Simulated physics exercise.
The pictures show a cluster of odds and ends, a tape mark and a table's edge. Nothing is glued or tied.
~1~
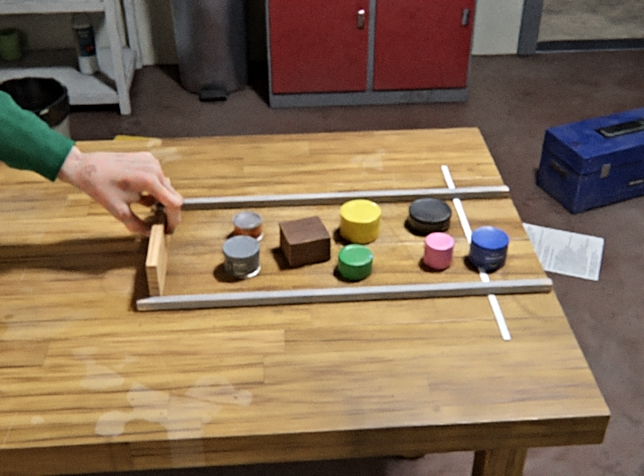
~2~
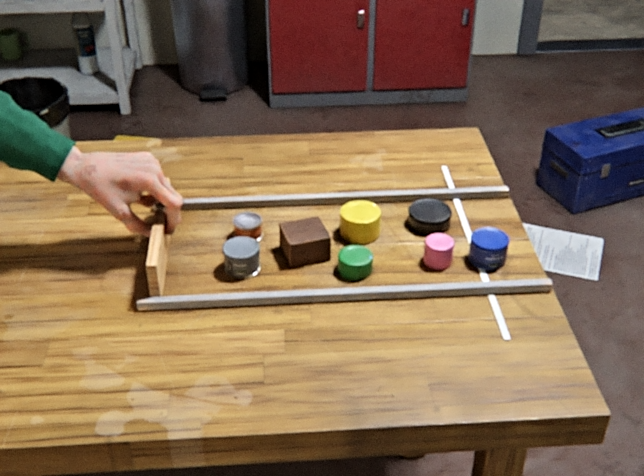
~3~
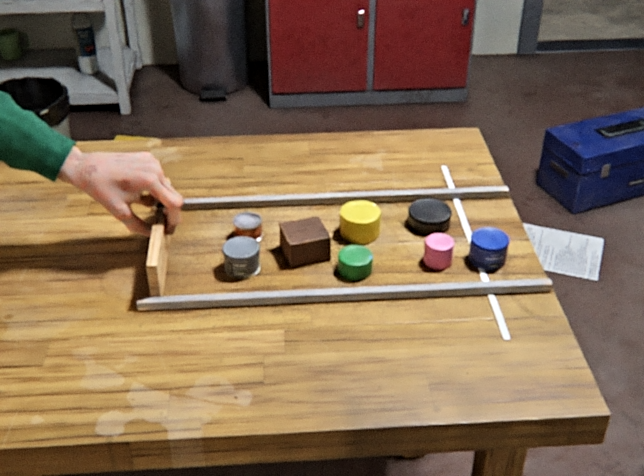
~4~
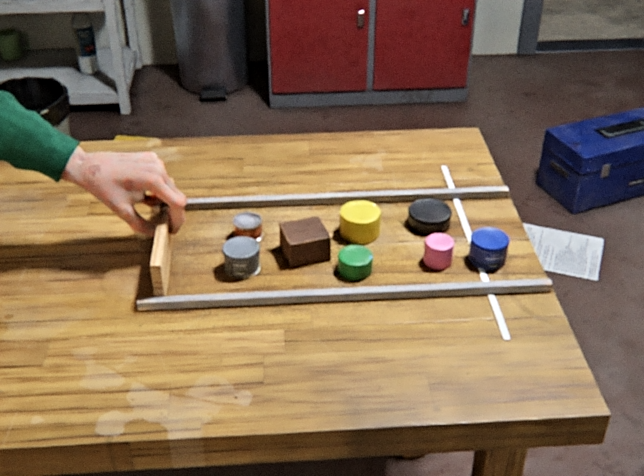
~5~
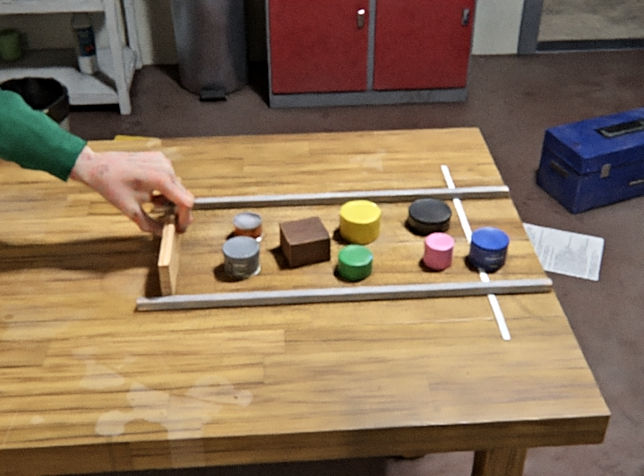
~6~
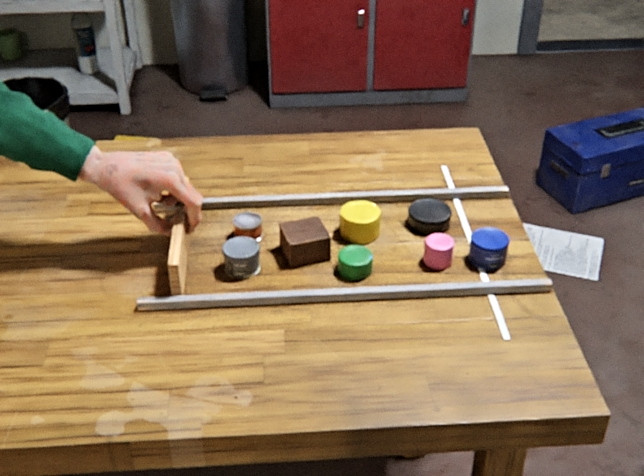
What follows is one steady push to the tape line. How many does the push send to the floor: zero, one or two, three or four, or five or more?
In the end the number that fall off is one or two.
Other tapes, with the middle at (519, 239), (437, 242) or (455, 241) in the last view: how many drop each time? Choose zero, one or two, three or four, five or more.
The falls would be five or over; not one; one or two.
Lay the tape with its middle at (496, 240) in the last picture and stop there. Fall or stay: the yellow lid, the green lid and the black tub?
The yellow lid does not fall, the green lid tumbles off, the black tub is lost.
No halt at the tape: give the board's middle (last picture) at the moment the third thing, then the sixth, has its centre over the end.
Near (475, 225) and (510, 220).
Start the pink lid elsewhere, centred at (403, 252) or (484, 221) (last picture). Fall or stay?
The pink lid survives; drops off.
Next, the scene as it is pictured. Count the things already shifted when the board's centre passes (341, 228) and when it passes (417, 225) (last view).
At the one place 5, at the other 8.
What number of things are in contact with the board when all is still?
That makes 3.
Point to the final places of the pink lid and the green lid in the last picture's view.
The pink lid stops around (536, 249); the green lid around (528, 269).
A little later, none off yet; blue tub at rest near (489, 249); black tub at rest near (430, 217); pink lid at rest near (439, 251).
When it is over, the number that fall off is one or two; down, blue tub.
